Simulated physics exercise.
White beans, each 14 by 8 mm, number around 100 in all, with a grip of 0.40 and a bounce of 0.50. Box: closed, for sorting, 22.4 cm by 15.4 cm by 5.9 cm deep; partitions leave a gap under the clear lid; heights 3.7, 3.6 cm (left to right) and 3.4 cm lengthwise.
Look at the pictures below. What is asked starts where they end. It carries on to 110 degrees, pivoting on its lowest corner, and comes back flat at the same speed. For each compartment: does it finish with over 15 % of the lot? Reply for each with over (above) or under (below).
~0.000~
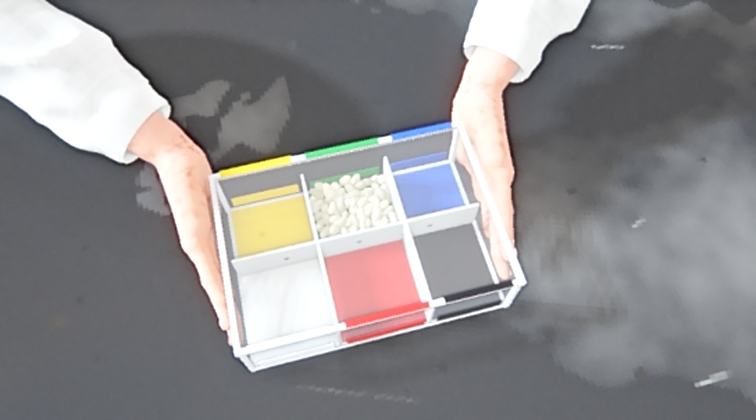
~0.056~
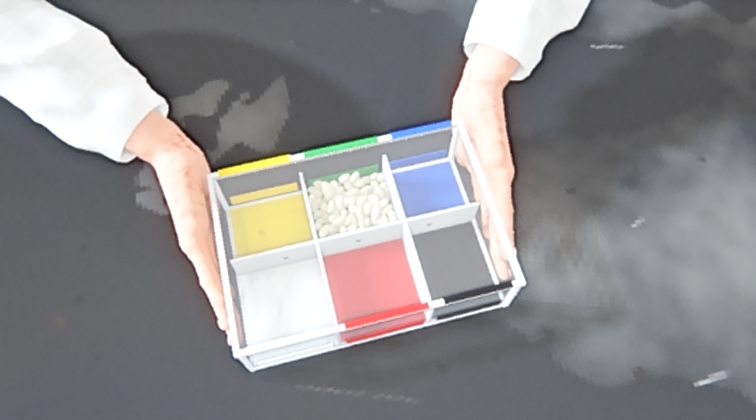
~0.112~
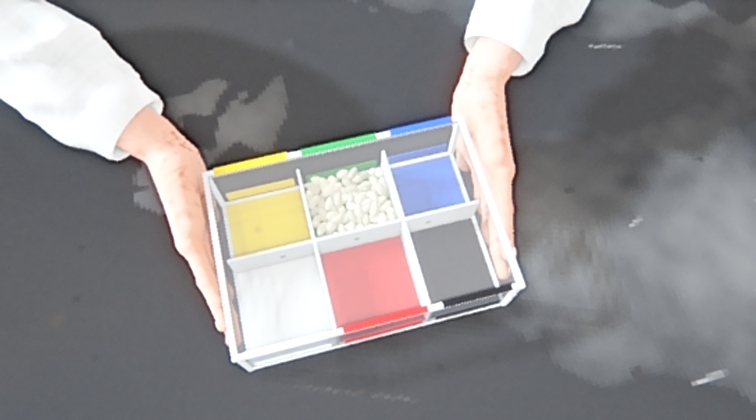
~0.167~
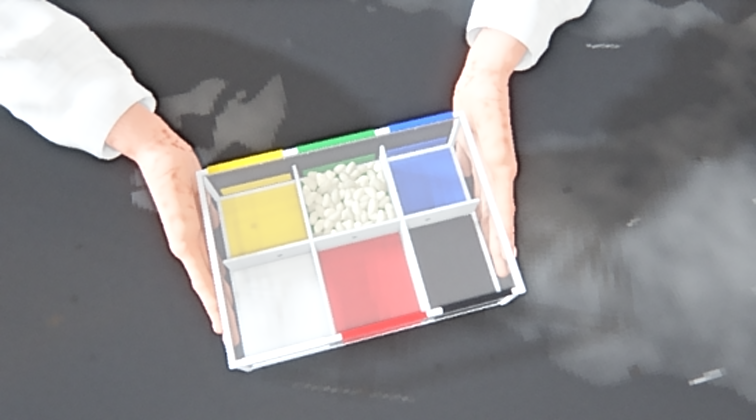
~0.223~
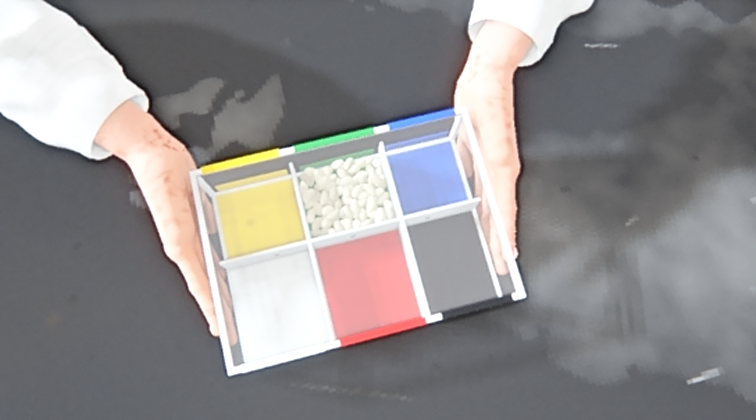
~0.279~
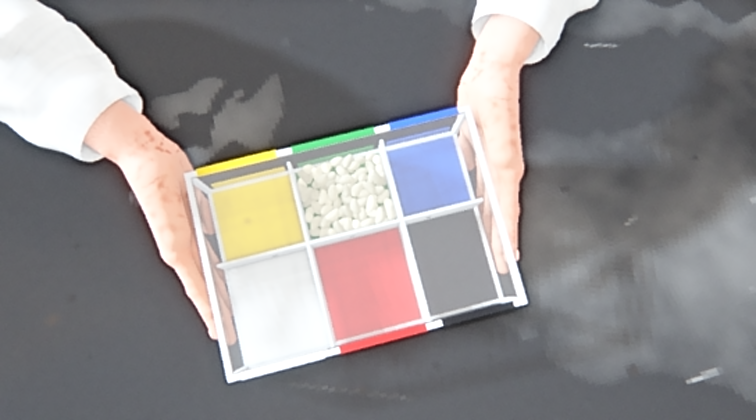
Red - over, blue - under, green - under, yellow - under, white - over, black - under.
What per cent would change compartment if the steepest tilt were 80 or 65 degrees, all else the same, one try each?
Roughly 35 percent for the first try and 10 percent for the second.
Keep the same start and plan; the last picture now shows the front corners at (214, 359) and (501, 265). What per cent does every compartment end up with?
By the end red holds 0%, blue holds 0%, green holds 0%, yellow holds 35%, white holds 60% and black holds 0%.
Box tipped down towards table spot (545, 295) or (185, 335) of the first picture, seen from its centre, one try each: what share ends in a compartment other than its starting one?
Roughly 95 % for the first direction, roughly 95 % for the second.
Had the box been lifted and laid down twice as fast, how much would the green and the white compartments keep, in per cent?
My answer: Green gets 0 %, while white gets 45 %.
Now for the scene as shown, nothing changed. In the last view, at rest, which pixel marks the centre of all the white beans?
(323, 321) or so.
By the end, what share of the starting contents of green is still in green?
That comes out at about 0 percent.
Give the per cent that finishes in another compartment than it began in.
Share changed: Approx. 100 %.
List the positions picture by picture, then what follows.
The first frame shows box tilt 0 degrees, front corners at (241, 350) and (518, 280); green 100 %.
The second frame shows box tilt 1 degrees, front corners at (240, 351) and (518, 281).
The third frame shows box tilt 4 degrees, front corners at (238, 355) and (518, 284), lowest corner left front.
The fourth frame shows box tilt 9 degrees, front corners at (235, 362) and (518, 288), lowest corner left front.
The fifth frame shows box tilt 14 degrees, front corners at (234, 368) and (518, 293), lowest corner left front.
The sixth frame shows box tilt 18 degrees, front corners at (233, 375) and (520, 299), lowest corner left front; green 100 %. Its pace works out near 85 degrees a second.
Then, at 1.45 s, tilt 110 degrees; red 45 %, green 35 %, white 20 %.
After 2.22 s, tilt 49 degrees; red 50 %, white 50 %.
After 3.02 s, tilt 0 degrees; red 50 %, white 50 %.
At rest (3.7 s), red 50 %, blue 0 %, green 0 %, yellow 0 %, white 50 %, black 0 %.
